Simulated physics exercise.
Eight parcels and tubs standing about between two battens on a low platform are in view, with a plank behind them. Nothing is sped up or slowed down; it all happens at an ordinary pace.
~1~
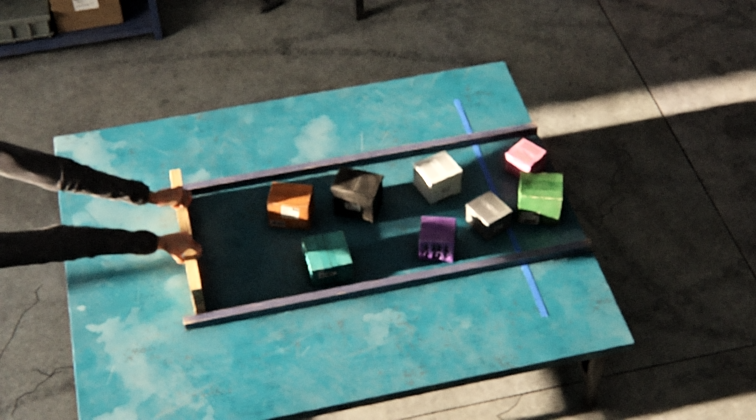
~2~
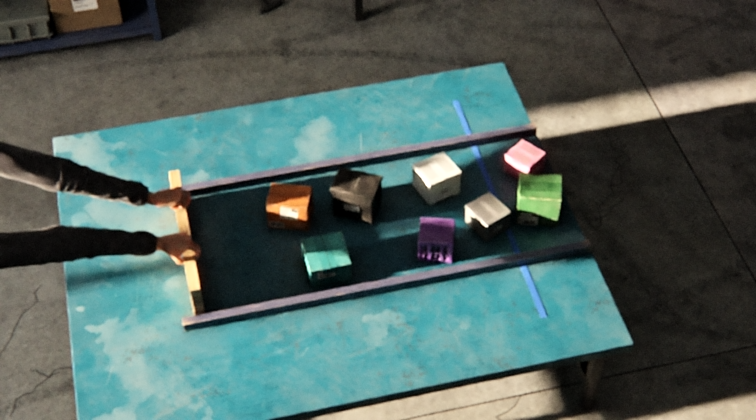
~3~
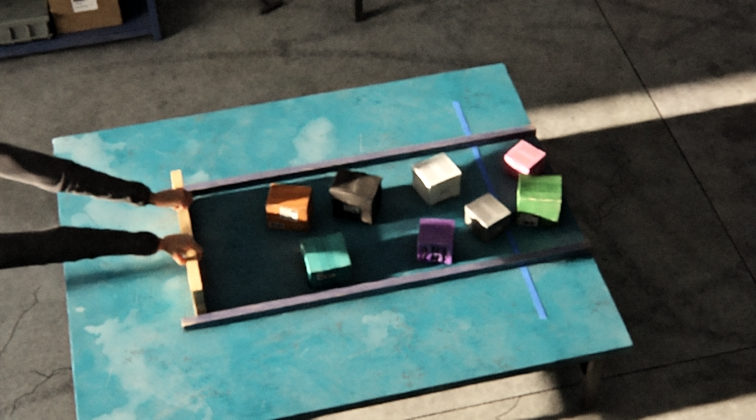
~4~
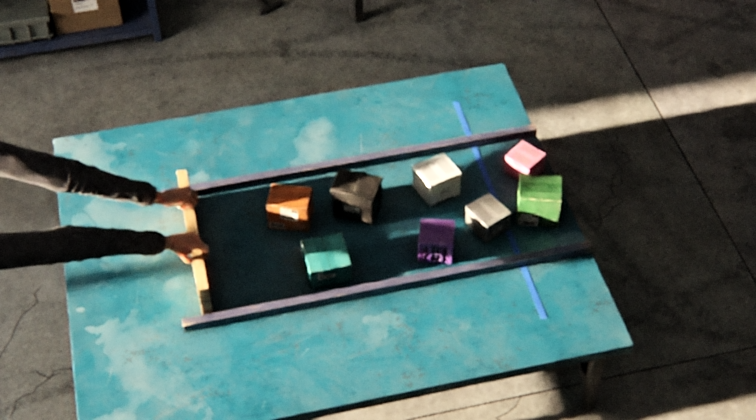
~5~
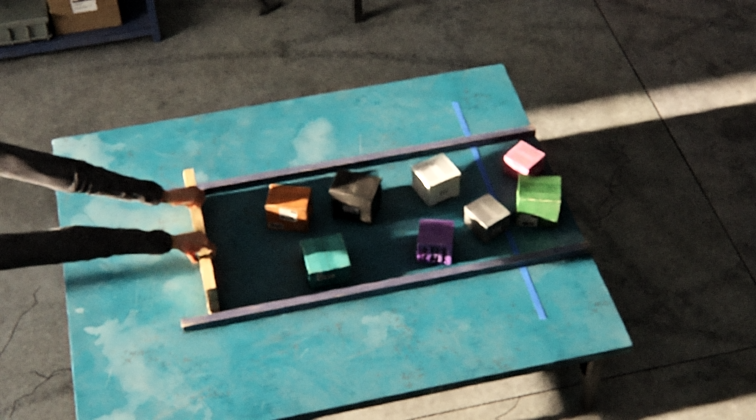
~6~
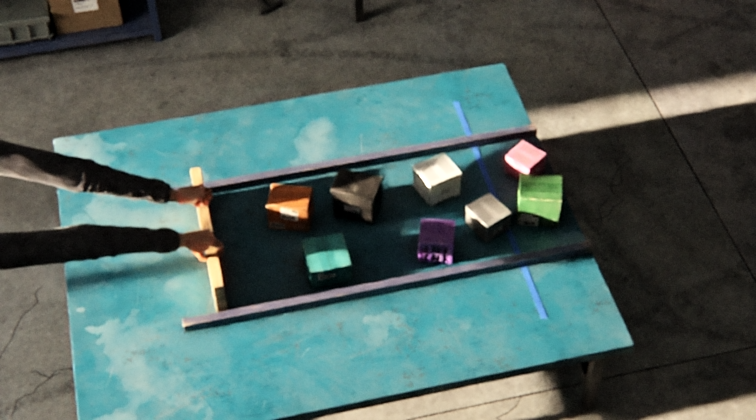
Two hands slide a wooden plank slightly right between two battens toward scattered coloured boxes.
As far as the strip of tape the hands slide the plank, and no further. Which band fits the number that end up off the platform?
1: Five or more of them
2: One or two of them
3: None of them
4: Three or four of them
Three or four of them.
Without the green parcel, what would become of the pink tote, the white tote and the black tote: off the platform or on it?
First, the pink tote takes the fall; next, the white tote takes the fall; last, the black tote is safe.
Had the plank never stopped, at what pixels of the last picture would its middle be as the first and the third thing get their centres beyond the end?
The first puts it near (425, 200), the next near (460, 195).
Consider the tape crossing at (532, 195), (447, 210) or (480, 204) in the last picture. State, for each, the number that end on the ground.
Per try in turn: 6, 2, 4.
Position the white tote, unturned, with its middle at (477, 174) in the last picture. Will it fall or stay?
Result: The white tote ends up off.
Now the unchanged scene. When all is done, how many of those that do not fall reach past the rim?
In total, 2 of them.
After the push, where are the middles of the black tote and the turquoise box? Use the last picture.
About (547, 154), and the other about (530, 222).
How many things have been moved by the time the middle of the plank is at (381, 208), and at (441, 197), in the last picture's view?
Moved so far: 5, then 8.
Soon after, none off yet; pink tote at rest near (525, 163); green parcel at rest near (539, 200); grey tote at rest near (488, 218).
Then, none off yet; pink tote moved a little near (530, 163); green parcel at rest near (539, 200); grey tote moved a little near (497, 216).
By the end, the number that fall off is three or four; fallen, white tote, grey tote, green parcel and pink tote.
